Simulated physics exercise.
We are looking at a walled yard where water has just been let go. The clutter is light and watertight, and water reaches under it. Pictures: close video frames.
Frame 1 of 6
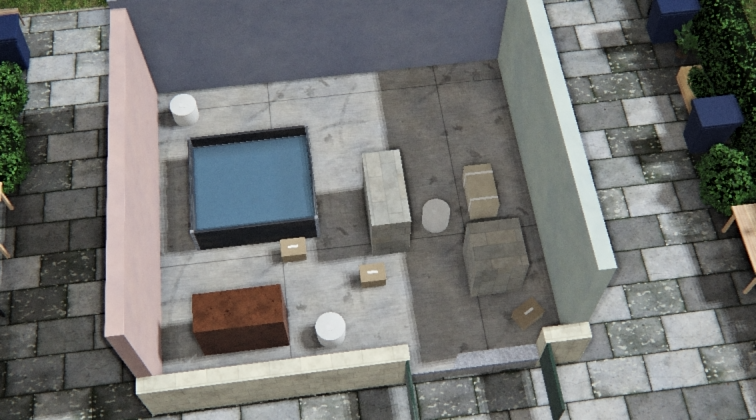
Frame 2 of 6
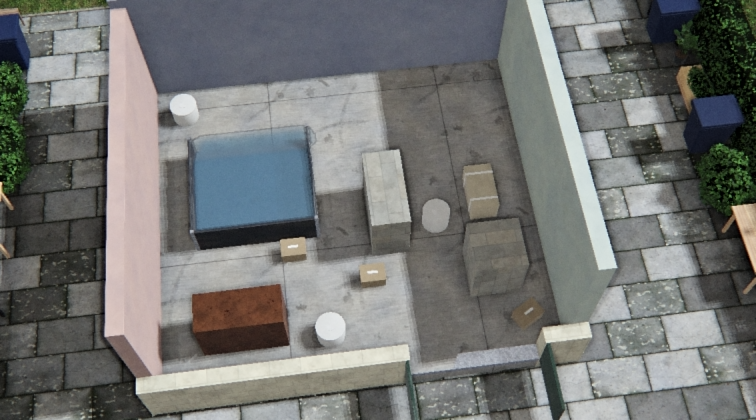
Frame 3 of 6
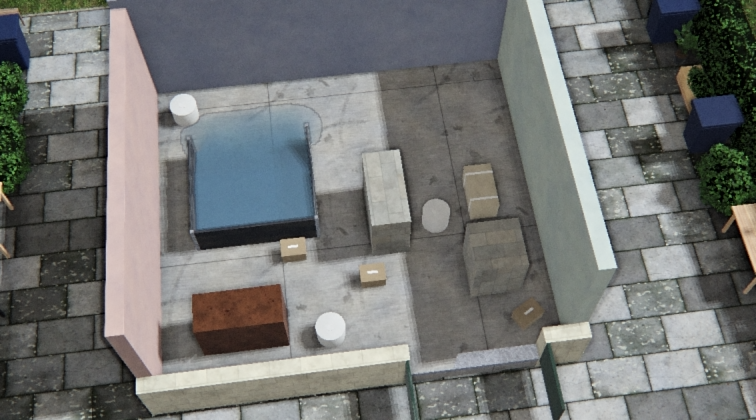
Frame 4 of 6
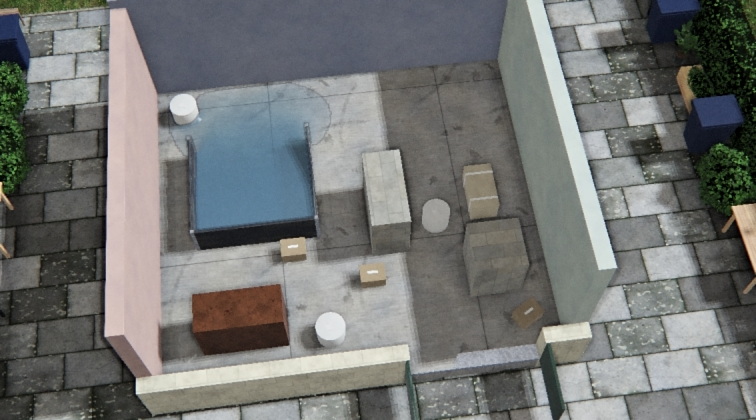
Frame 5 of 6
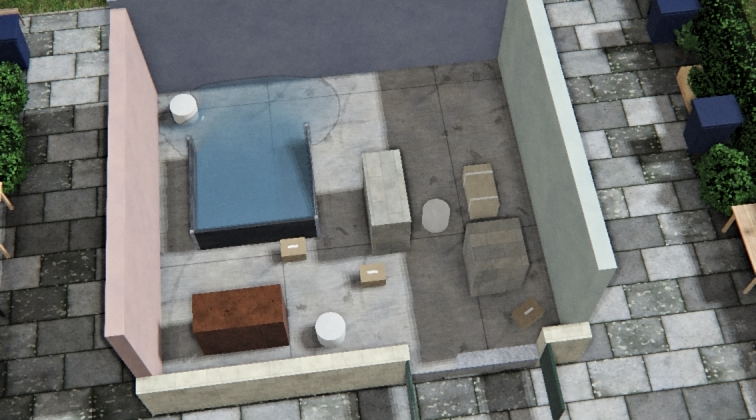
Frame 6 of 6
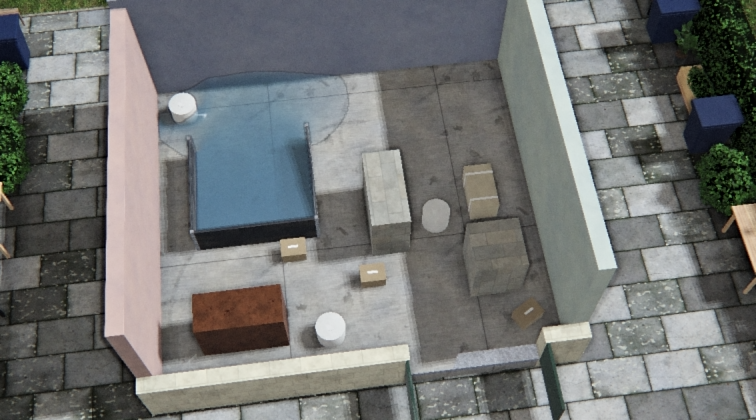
The clip opens on a walled yard with a dark-sided pool of blue water among blocks, small boxes and white tubs. The pool's back side disappears, and water spills out across the paving toward the rear wall, spreading around the upper-left tub, which barely shifts while everything else stays still.
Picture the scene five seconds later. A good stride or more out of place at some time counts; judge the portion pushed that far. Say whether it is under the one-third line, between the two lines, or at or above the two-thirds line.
Low band.
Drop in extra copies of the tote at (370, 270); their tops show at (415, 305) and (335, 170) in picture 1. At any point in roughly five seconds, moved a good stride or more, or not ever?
First one missed the mark, second one missed the mark.
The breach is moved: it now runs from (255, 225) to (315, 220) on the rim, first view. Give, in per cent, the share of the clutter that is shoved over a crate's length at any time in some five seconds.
I'd guess close to 60 percent.
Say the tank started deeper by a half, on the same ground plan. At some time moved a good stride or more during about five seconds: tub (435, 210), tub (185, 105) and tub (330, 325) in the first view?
As listed: Less than that, yes, short of that.
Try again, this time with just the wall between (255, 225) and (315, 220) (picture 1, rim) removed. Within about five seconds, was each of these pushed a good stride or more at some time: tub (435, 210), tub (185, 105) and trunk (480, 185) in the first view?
The first: Fell short; the second: Fell short; the third: Fell short.
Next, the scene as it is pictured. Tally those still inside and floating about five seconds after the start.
Count: 1.
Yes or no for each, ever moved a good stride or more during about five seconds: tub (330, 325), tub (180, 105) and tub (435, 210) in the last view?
One by one: Remained nearby; cleared the mark; remained nearby.
A moment on, 0 of 7 are well off their spots; 0 afloat.
Next, 0 of 7 are well off their spots; 1 afloat.
Later, 1 of 7 are well off their spots; 0 afloat.
In the end, 1 of 7 are well off their spots, and 1 have been at some point; 1 afloat.
